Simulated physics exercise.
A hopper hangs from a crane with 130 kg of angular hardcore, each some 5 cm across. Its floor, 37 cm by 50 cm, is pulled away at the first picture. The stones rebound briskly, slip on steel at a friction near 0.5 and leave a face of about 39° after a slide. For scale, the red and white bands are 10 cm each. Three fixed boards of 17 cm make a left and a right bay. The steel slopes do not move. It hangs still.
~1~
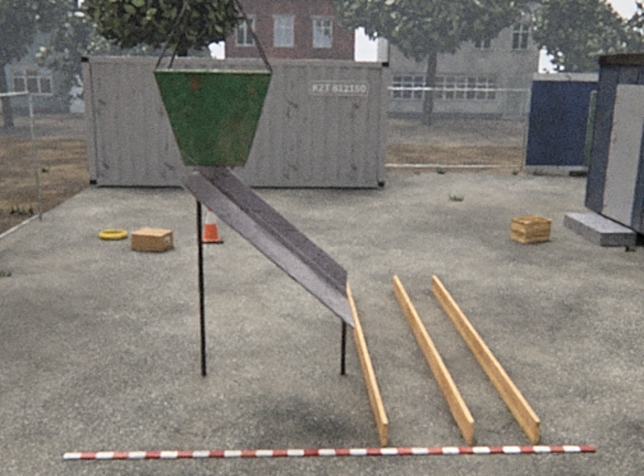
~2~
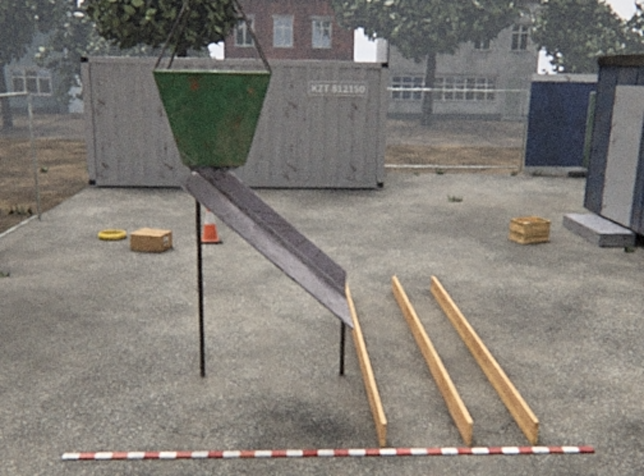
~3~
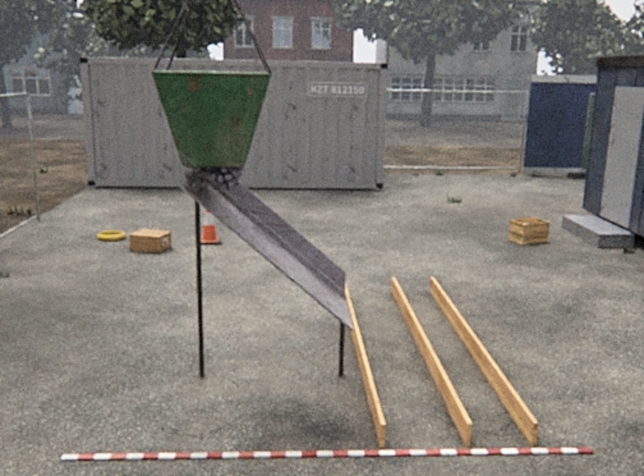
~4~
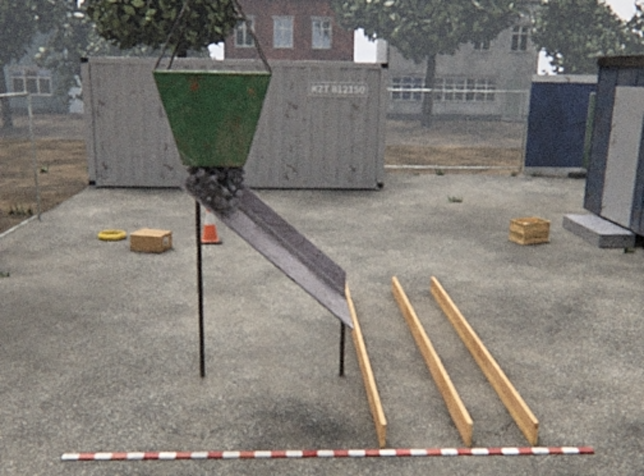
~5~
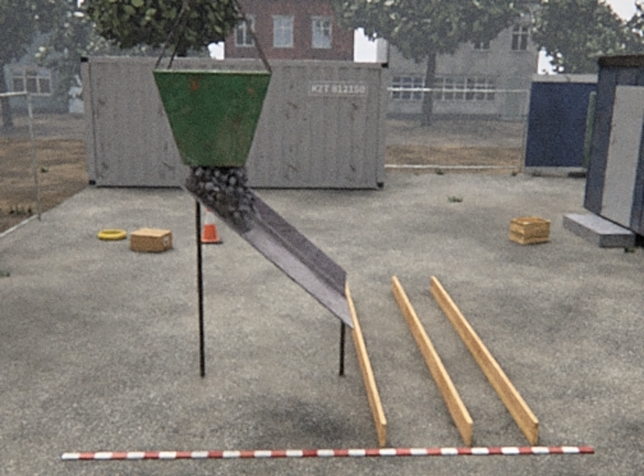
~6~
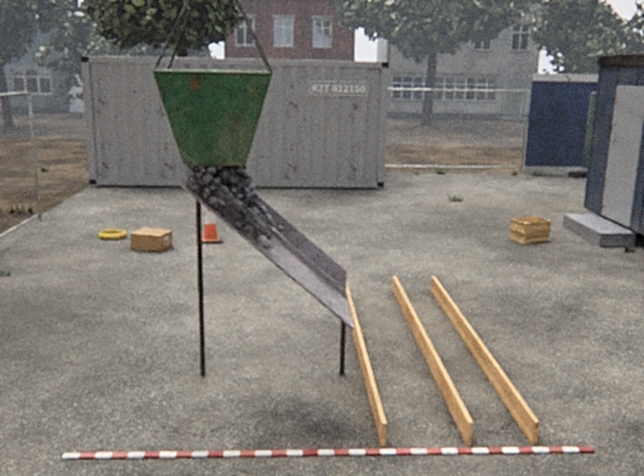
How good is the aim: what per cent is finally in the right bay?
About 3 per cent.
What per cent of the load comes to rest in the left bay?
Some 95 per cent of the load.
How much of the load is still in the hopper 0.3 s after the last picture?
About 0 per cent.
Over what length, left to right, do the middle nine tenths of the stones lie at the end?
Roughly 50 cm.
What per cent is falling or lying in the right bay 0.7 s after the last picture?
Some 0 per cent.
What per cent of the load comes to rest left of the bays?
Some 0 per cent of the load.
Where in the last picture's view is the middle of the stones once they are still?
Their middle is at about (416, 394).
Then, 0.3 s after the last picture, 2 % in the hopper, 91 % on the steel, 6 % falling or lying left of the bays, 1 % falling or lying in the left bay; the stones farthest right are at (378, 333).
Then, 0.7 s after the last picture, 0 % in the hopper, 52 % on the steel, 12 % falling or lying left of the bays, 36 % falling or lying in the left bay; the stones farthest right are at (441, 392).
Then, 1.3 s after the last picture, 0 % in the hopper, 4 % on the steel, 5 % falling or lying left of the bays, 89 % falling or lying in the left bay, 2 % falling or lying in the right bay; the stones farthest right are at (486, 383).
Then, 2.2 s after the last picture, 0 % in the hopper, 96 % falling or lying in the left bay, 3 % falling or lying in the right bay; the stones farthest right are at (487, 381).
Then, 4.1 s after the last picture, 0 % in the hopper, 96 % in the left bay, 3 % in the right bay; the stones farthest right are at (487, 381).
